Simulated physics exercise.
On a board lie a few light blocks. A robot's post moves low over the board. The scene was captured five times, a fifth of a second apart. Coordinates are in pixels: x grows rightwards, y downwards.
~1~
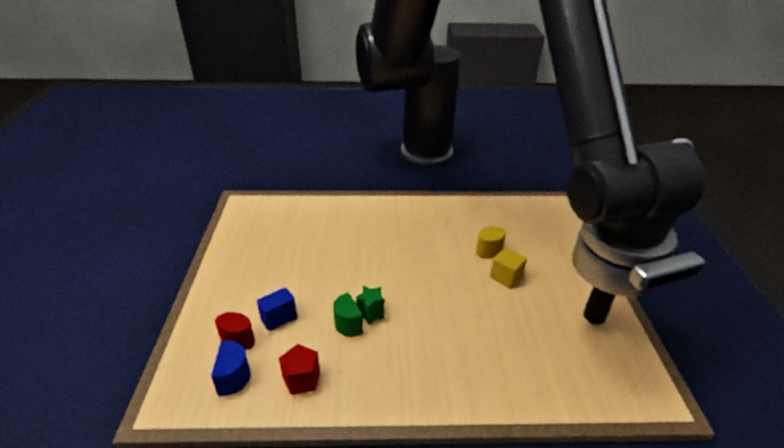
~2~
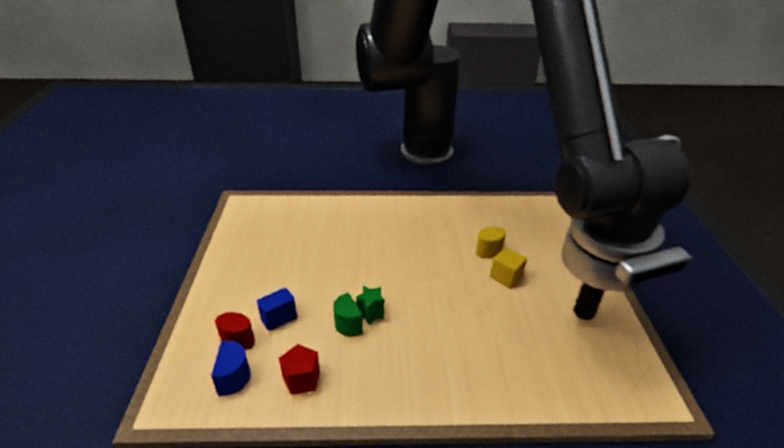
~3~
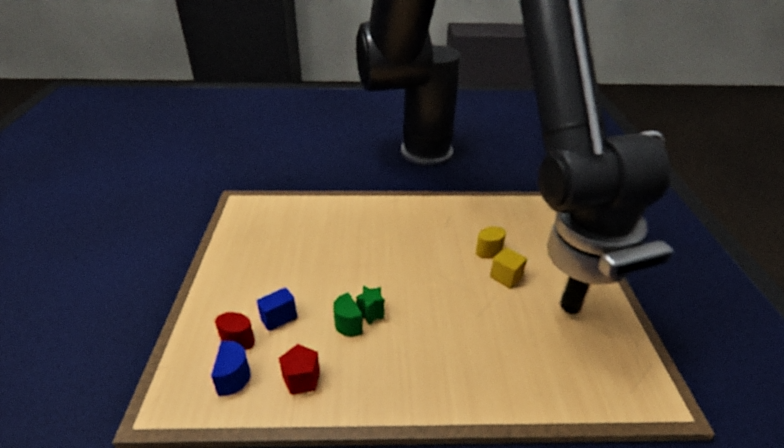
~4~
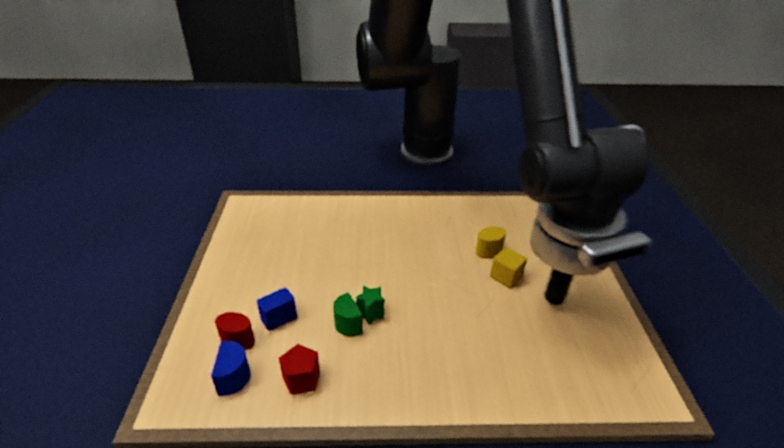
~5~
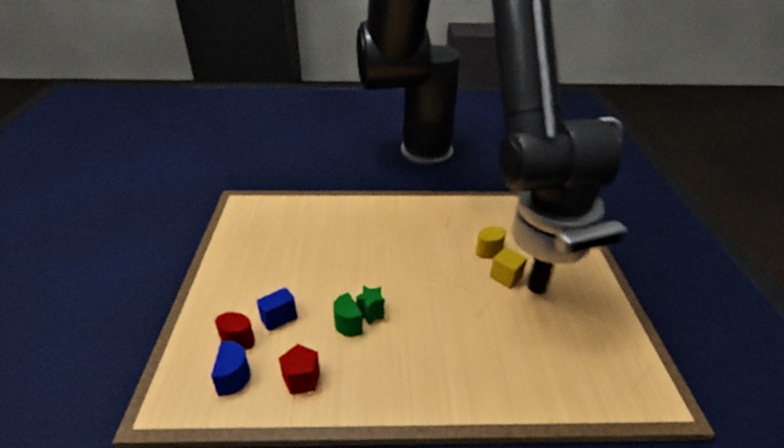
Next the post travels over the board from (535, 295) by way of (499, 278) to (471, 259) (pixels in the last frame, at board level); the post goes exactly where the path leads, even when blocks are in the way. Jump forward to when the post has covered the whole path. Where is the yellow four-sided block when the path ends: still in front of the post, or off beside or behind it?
The post pushes it to the end.
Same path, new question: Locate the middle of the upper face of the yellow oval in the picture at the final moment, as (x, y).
It is at (488, 216).
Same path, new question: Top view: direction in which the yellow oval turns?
Viewed from above, clockwise.
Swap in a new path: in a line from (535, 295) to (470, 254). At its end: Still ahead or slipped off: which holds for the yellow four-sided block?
By the time the path ends, the yellow four-sided block is still sitting right in front of the post.
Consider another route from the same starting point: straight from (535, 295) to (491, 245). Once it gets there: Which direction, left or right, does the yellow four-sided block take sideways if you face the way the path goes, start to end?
It is displaced to the left.
On the path given first. One third of the way, post at (512, 276); yellow four-sided block at (501, 251), turned 15° clockwise.
Two thirds of the way, post at (490, 265); yellow oval at (489, 225), turned 10° clockwise; yellow four-sided block at (485, 239), turned 50° clockwise.
At the end, post at (472, 251); yellow oval at (488, 216), turned 45° clockwise; yellow four-sided block at (473, 226), turned 75° clockwise.
